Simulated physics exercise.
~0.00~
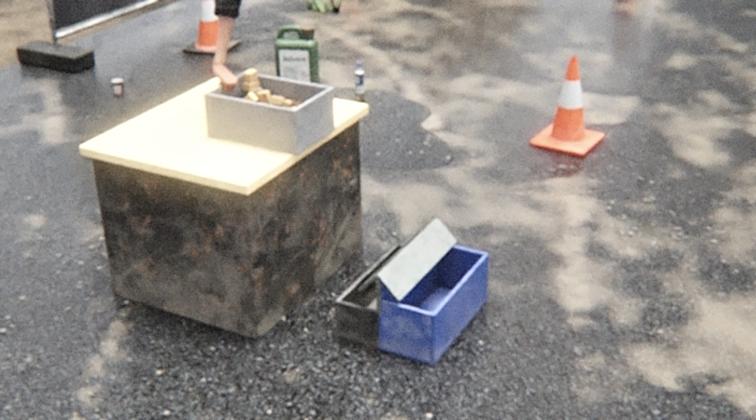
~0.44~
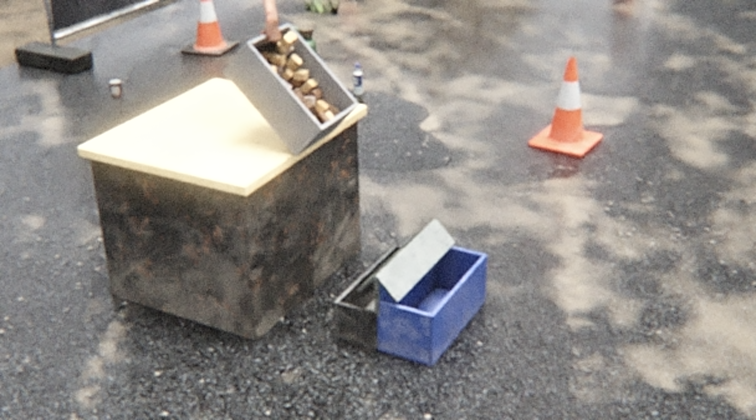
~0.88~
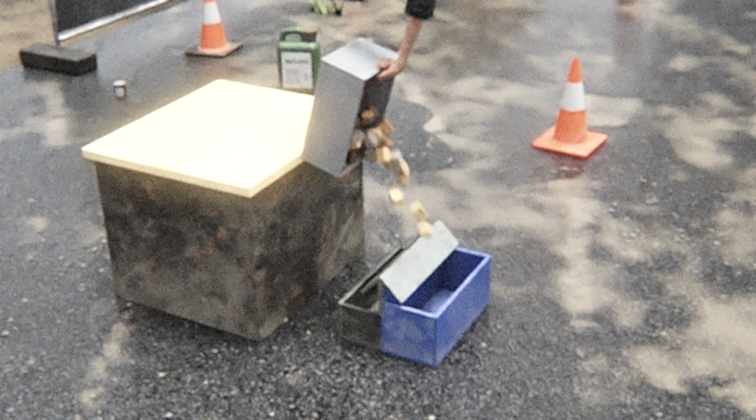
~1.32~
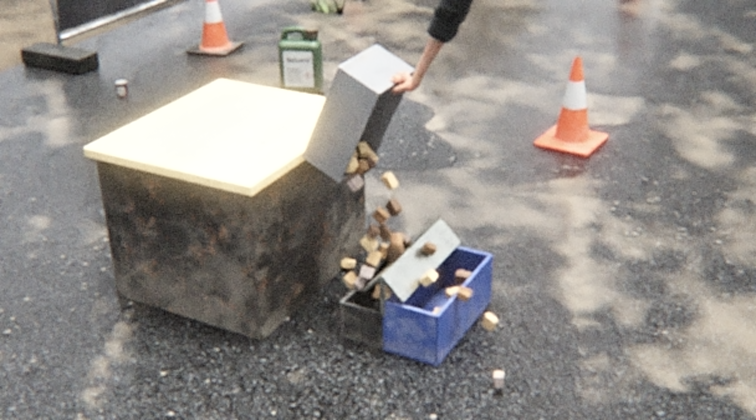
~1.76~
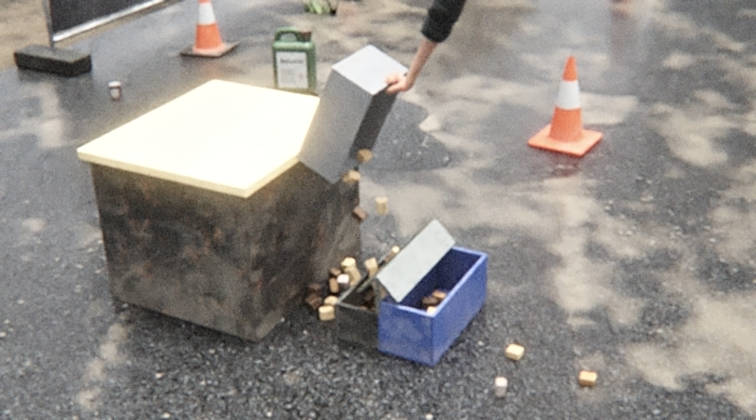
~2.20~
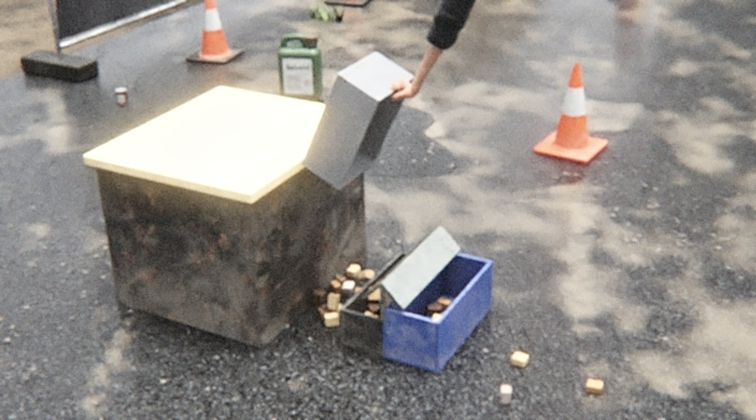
A hand tips a grey tote, spilling wooden blocks into two troughs and onto the ground.
